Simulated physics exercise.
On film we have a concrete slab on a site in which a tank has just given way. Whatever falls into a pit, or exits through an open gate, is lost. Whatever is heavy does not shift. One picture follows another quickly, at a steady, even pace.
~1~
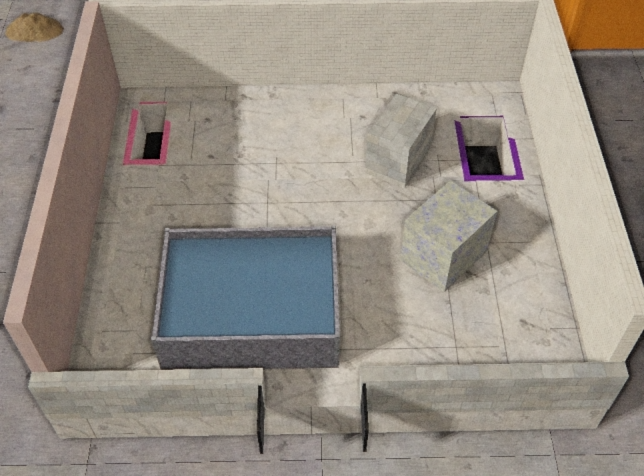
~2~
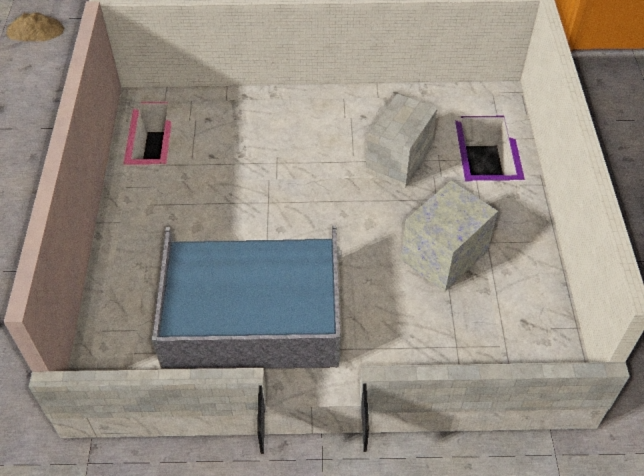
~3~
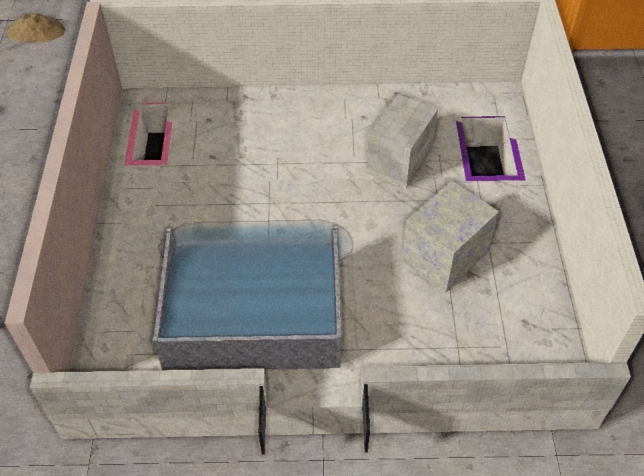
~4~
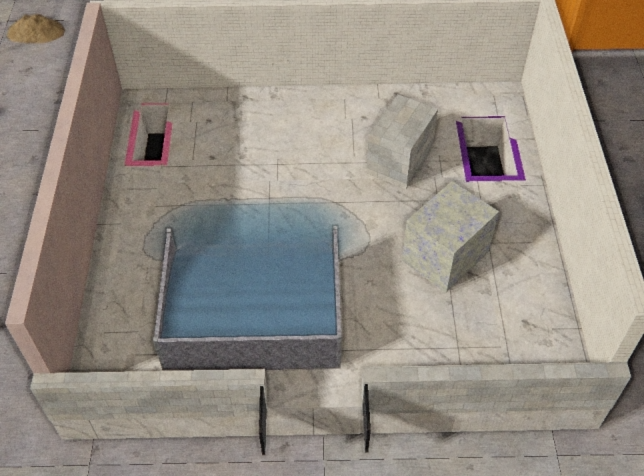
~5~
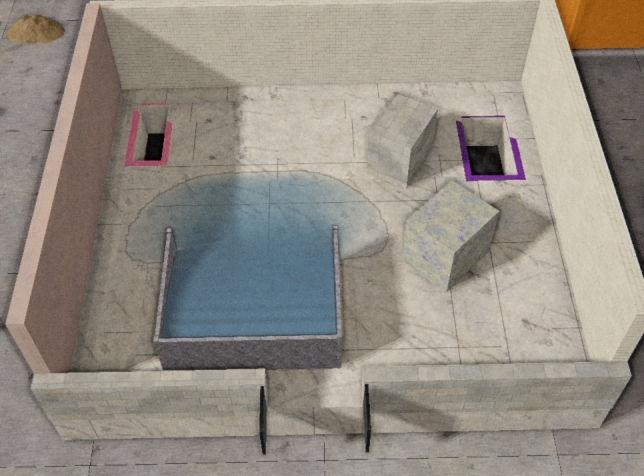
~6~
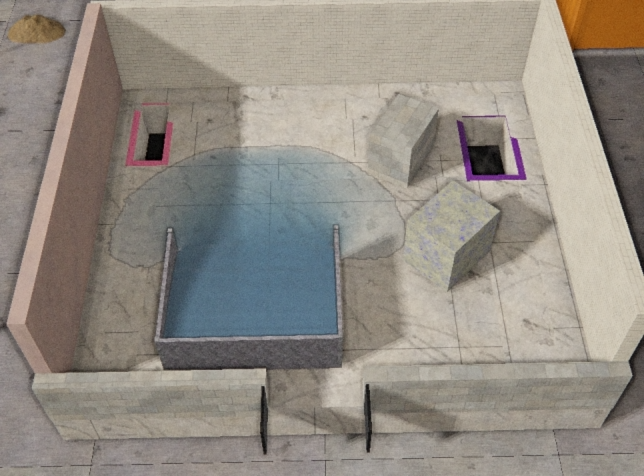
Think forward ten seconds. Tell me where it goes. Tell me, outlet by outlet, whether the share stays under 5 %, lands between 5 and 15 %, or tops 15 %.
In the end the gate will get a thin slice beneath five per cent, the purple pit will get a big slice beyond fifteen per cent, the pink pit will get a big slice beyond fifteen per cent.
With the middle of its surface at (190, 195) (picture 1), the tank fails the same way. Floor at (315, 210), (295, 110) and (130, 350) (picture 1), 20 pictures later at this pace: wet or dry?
Unflooded - soaked - unflooded.
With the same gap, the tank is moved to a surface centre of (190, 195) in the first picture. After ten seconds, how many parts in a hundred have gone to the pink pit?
Share in the pink pit - 50 %.
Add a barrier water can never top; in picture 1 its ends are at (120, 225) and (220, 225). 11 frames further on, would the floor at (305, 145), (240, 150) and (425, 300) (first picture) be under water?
Result in the order given: Drowned, drowned, unaffected.
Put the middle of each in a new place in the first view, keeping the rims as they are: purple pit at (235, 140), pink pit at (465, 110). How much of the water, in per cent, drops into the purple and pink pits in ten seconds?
Purple: 50 %; pink: 14 %.
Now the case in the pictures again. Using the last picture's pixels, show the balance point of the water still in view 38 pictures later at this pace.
I'd put my finger on (301, 182).
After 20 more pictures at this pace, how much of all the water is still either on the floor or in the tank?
Estimate: Close to 82 %.
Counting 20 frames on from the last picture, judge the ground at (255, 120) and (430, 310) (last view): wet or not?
Point 1: Inundated; point 2: Unwetted.
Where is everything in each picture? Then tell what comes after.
The first picture shows the open tank at (249, 284) is whole and still.
In the second picture, the front is at a hidden place, out from the gap on the open tank's far side.
In the third picture, water pours out on the open tank's far side and has run to (346, 239).
In the fourth picture, water pours out on the open tank's far side and has run to (359, 226).
In the fifth picture, water pours out on the open tank's far side and has run to (372, 209).
In the sixth picture, water pours out on the open tank's far side and has run to (320, 153).
A moment on, water covers 45 % of the floor; the gate 0 %, the purple pit 0 %, the pink pit 1 %.
Next, water covers 50 % of the floor; the gate 0 %, the purple pit 0 %, the pink pit 4 %.
Then, water covers 60 % of the floor; the gate 0 %, the purple pit 1 %, the pink pit 16 %.
Later, water covers 75 % of the floor; the gate 0 %, the purple pit 10 %, the pink pit 30 %.
In the end, water covers 95 % of the floor; the gate 0 %, the purple pit 17 %, the pink pit 38 %.
